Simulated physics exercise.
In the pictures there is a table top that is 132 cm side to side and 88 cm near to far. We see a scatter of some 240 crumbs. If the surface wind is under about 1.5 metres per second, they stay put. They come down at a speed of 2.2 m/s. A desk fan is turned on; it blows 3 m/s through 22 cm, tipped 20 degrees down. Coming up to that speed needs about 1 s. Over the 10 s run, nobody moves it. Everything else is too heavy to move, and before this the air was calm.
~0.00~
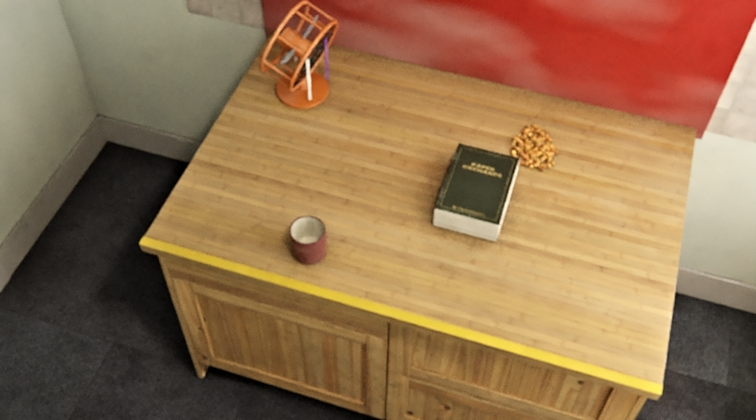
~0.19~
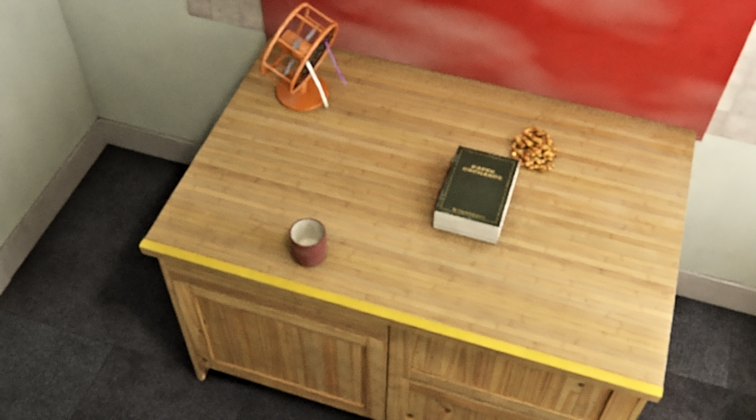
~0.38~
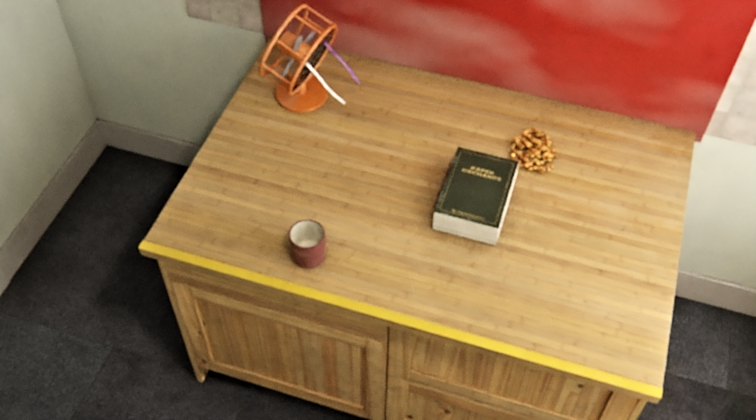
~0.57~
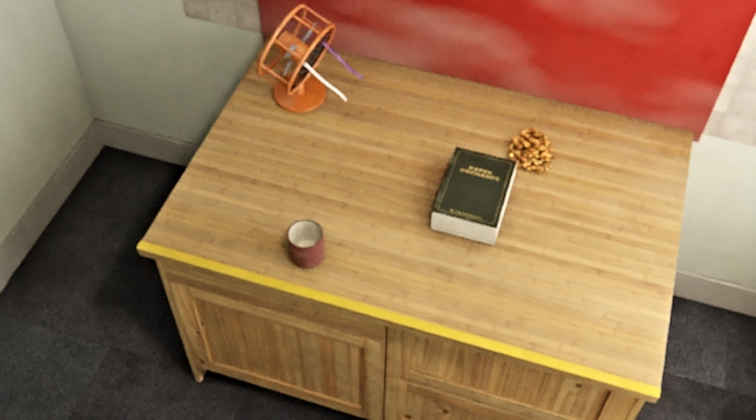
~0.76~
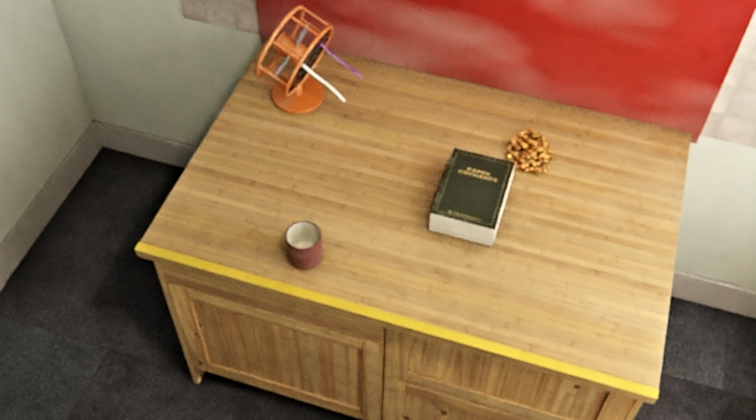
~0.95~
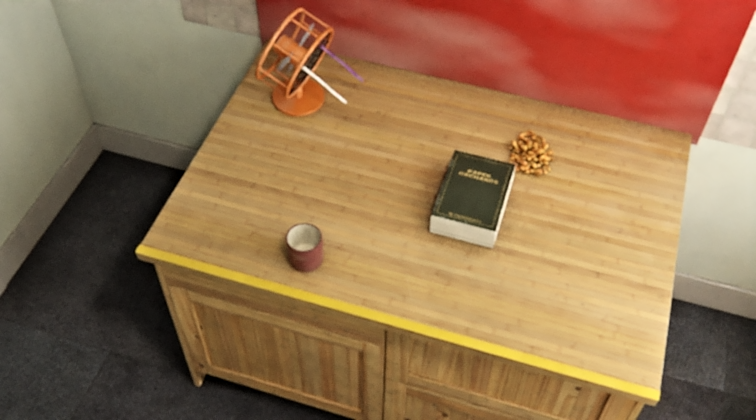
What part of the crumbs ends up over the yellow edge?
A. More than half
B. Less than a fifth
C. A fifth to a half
The answer is B.
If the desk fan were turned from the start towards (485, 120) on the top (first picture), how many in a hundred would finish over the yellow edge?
Share at the end: About 0 %.
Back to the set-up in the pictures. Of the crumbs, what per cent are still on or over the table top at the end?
My guess is near 0 per cent.
After 2.0 s the count stands so, 0 % are over the yellow edge.
After 3.2 s the count stands so, 0 % are over the yellow edge.
After 5.5 s the count stands so, 0 % are over the yellow edge.
After 10.0 s, at the end, 0 % are over the yellow edge.
